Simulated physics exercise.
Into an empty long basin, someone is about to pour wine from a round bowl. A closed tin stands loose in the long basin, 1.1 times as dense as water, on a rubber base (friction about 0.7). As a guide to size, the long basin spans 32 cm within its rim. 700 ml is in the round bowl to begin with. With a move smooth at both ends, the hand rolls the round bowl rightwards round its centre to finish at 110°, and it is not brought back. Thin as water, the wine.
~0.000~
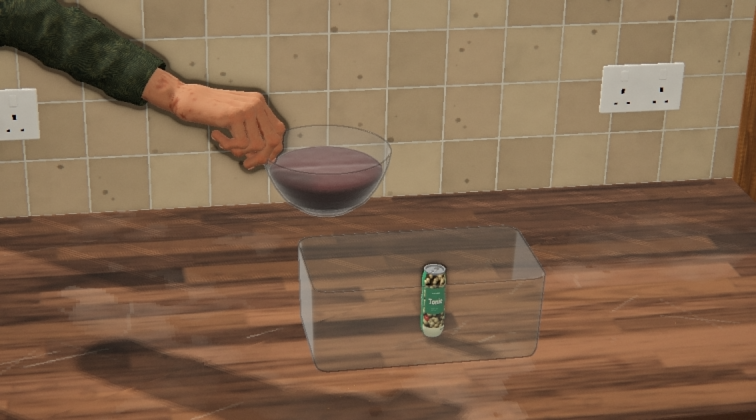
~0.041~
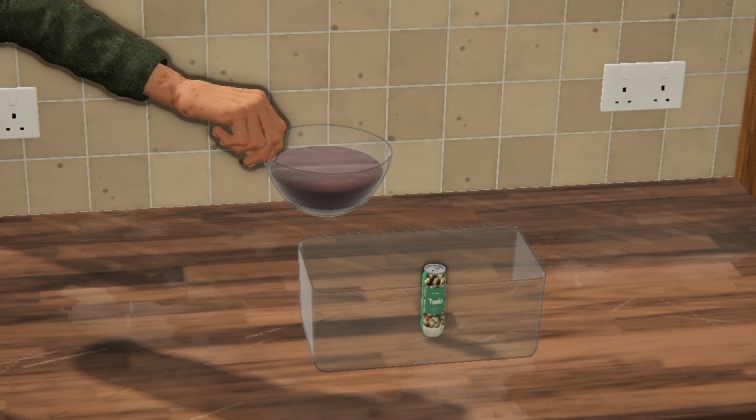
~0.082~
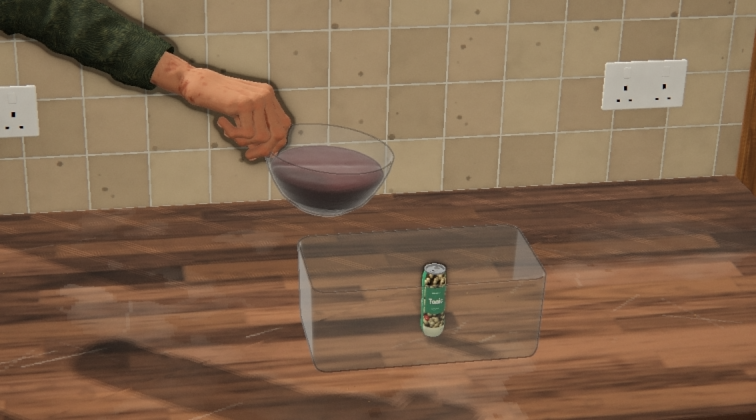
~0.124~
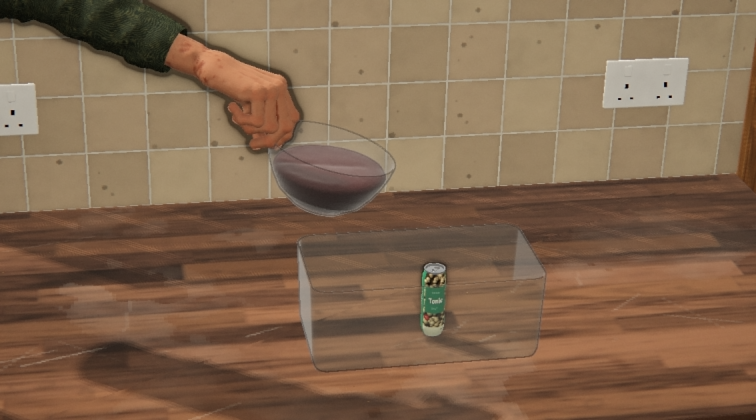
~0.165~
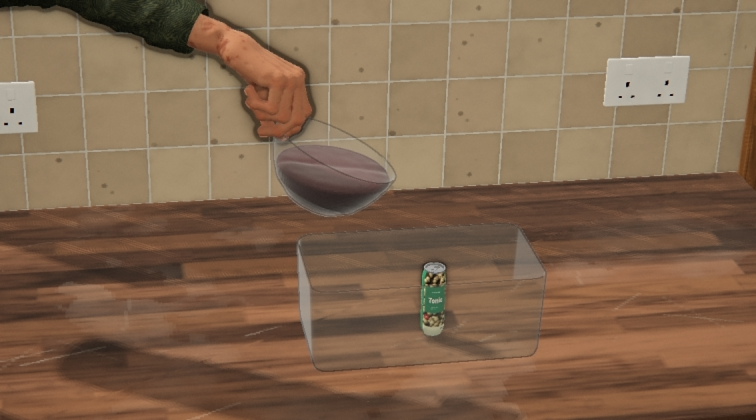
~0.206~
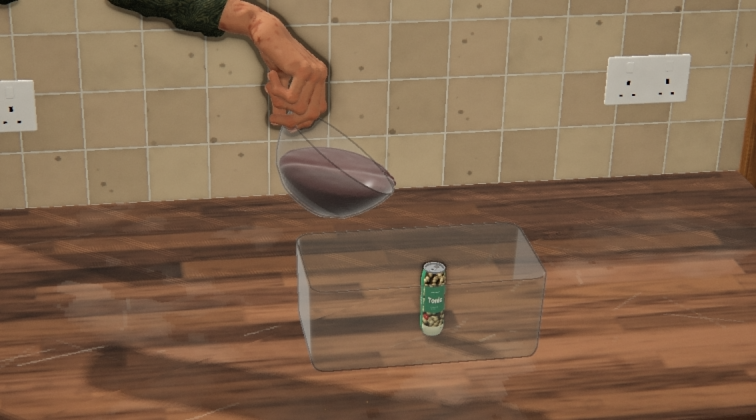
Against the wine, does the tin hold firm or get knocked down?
It will go down.
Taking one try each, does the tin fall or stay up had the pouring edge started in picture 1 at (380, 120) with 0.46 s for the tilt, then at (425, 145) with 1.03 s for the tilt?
First it topples; then it keeps standing.
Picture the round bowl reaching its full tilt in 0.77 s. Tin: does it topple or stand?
In that case the tin stays vertical.
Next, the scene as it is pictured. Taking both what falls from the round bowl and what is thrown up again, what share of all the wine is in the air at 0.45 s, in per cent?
It comes to about 28 percent.
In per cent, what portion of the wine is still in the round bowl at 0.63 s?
About 0 percent.
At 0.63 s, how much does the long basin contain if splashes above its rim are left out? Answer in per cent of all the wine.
Value: Approx. 98 %.
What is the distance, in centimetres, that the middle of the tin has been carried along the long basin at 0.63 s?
Centre to centre, close to 3 cm.
By 0.45 s the tilt is 105° and 6 per cent is still to pour; the tin stands where it began.
By 0.63 s the tilt is 110° and 0 per cent is still to pour; the tin leans 18°.
By 0.82 s the tilt is 110° and 0 per cent is still to pour; the tin leans 48°.
By 1.02 s the tilt is 110° and 0 per cent is still to pour; the tin lies on its side.
At rest the tin lies on its side.
